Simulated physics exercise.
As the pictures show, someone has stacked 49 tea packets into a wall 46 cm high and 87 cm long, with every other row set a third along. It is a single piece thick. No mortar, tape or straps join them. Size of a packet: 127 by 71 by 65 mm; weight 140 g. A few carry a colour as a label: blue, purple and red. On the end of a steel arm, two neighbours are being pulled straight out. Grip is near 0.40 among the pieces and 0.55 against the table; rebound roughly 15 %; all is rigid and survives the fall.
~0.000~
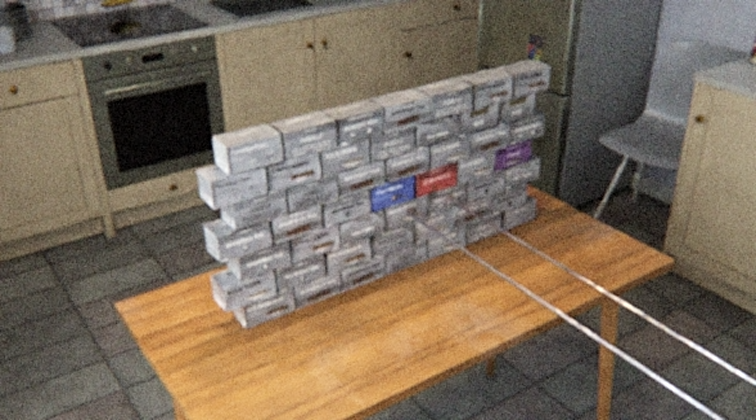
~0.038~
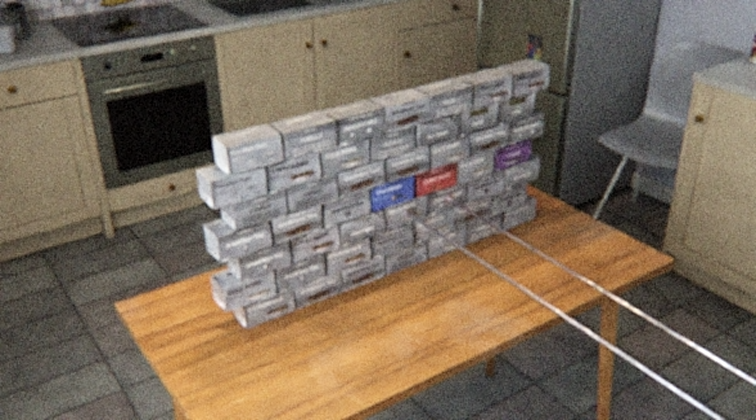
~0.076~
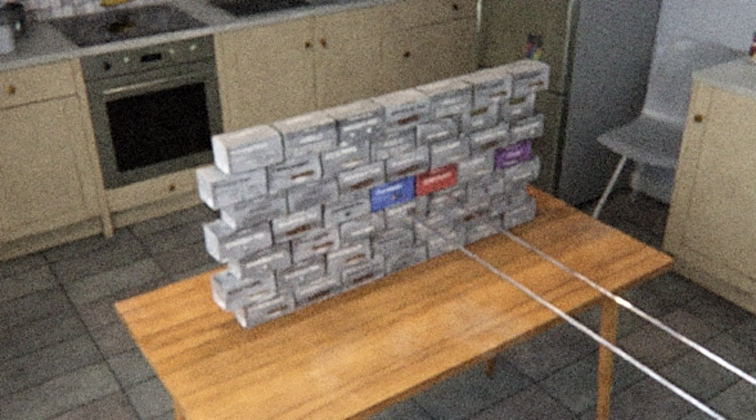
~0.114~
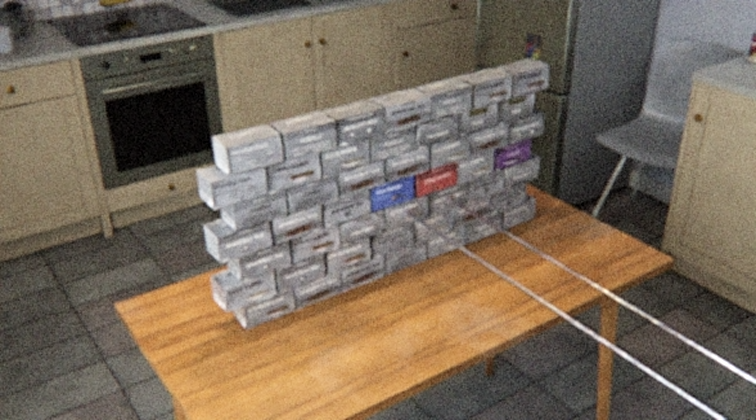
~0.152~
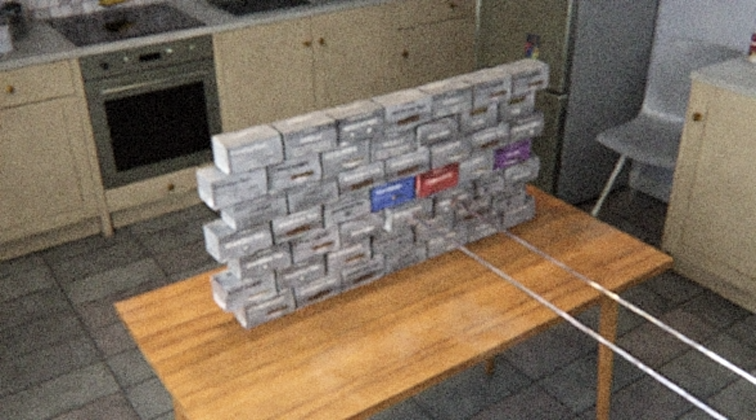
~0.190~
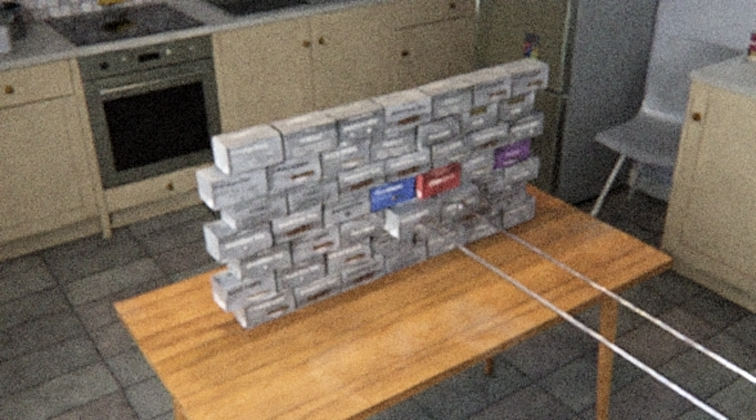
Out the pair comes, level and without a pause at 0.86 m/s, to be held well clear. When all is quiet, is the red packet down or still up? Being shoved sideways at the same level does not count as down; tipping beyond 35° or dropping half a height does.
The red packet comes down.
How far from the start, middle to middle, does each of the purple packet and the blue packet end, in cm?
About: Purple 0, blue 0.
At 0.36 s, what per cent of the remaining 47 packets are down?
0 per cent by then.
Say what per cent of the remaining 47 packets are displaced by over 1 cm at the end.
10 per cent.
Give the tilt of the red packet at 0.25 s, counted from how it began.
Roughly 20°.
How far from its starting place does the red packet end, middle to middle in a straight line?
Some 25 cm.
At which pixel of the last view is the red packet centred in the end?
At about (471, 262).
By 0.25 s, none of the 47 other packets down, 7 disturbed; red packet tilted 21°.
By 0.36 s, 1 of the 47 other packets down; red packet tilted 54°, 8 cm lower.
When it is over (0.9 s), 1 of the 47 other packets down; red packet 20 cm lower; blue packet unmoved; purple packet unmoved. In pixels of the last frame, middles, red packet near (471, 261), blue packet near (386, 189).
